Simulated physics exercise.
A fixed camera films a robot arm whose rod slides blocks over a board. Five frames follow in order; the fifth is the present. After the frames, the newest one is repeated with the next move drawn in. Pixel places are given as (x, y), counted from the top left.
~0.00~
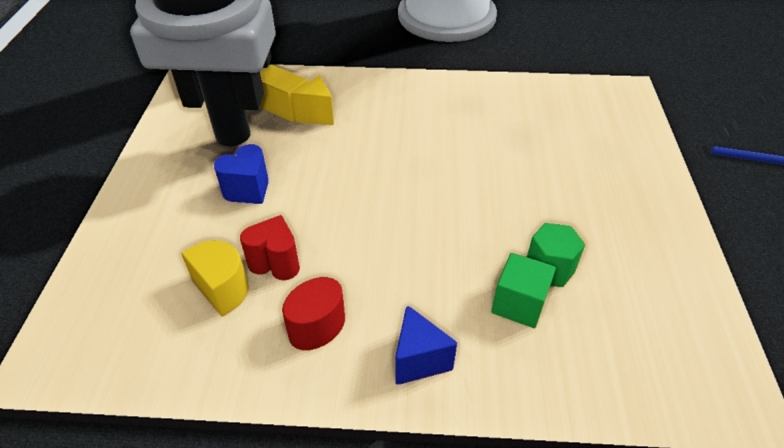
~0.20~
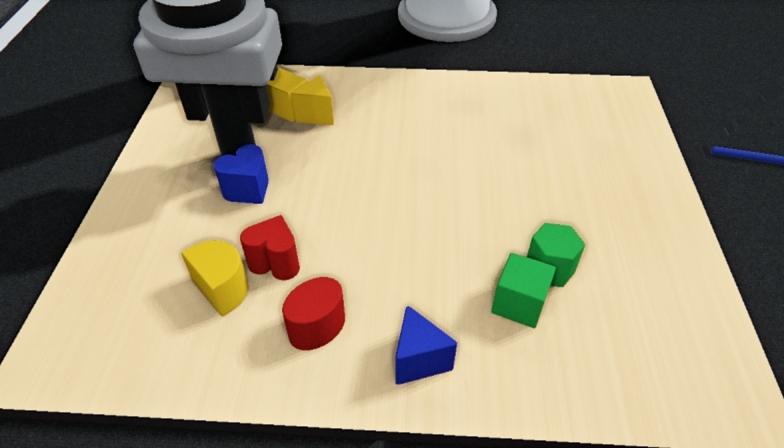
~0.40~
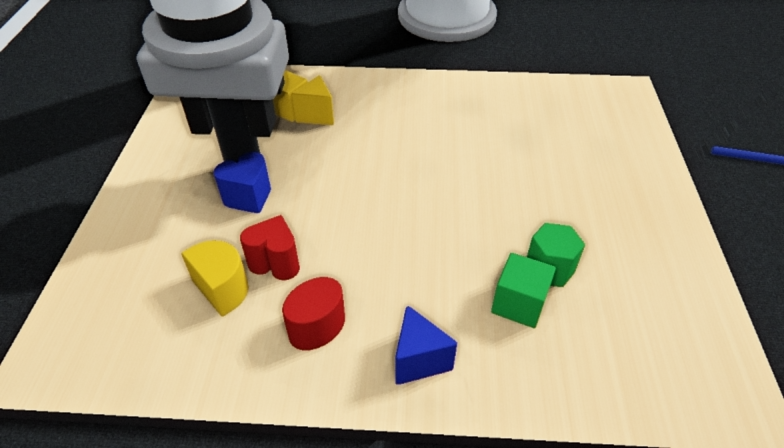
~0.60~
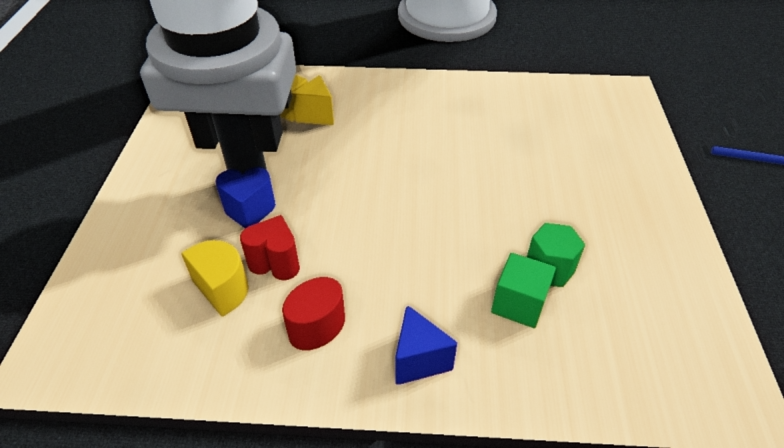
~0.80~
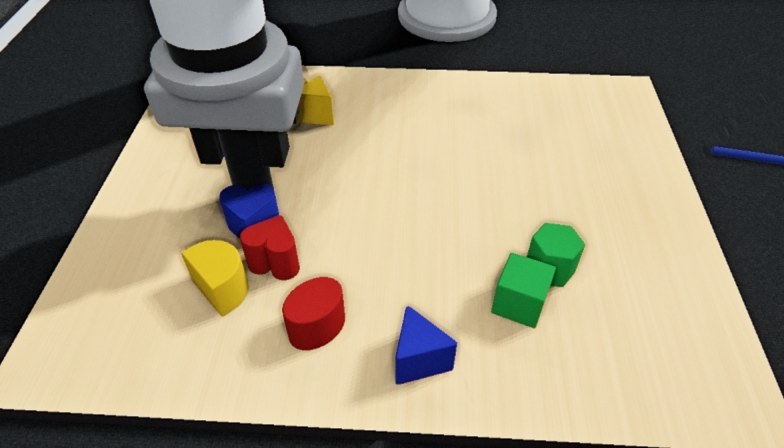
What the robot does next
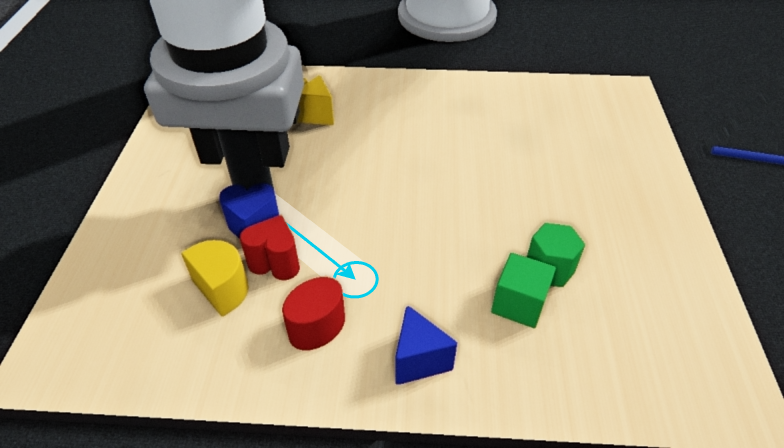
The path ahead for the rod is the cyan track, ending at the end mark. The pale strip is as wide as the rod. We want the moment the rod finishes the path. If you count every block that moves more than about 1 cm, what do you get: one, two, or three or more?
2.
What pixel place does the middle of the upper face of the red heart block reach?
It sits at (269, 257).
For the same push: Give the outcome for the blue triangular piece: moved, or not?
The result: It stays put.
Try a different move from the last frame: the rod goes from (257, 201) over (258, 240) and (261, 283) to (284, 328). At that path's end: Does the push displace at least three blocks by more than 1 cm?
It seems so.
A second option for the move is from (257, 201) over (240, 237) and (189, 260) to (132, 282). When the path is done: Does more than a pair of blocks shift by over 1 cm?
Yes, it checks out.
Drawn move, from (257, 201) to (356, 279).
What follows on the original path. One third of the way, rod at (285, 215); blue heart block at (255, 219), turned 40° clockwise; red heart block at (269, 250).
Two thirds of the way, rod at (319, 241); blue heart block at (258, 223), turned 55° clockwise; red heart block at (269, 257), turned 15° clockwise.
At the end, rod at (355, 270); blue heart block at (258, 223), turned 55° clockwise; red heart block at (269, 257), turned 15° clockwise; red oval block still; blue triangular piece still.
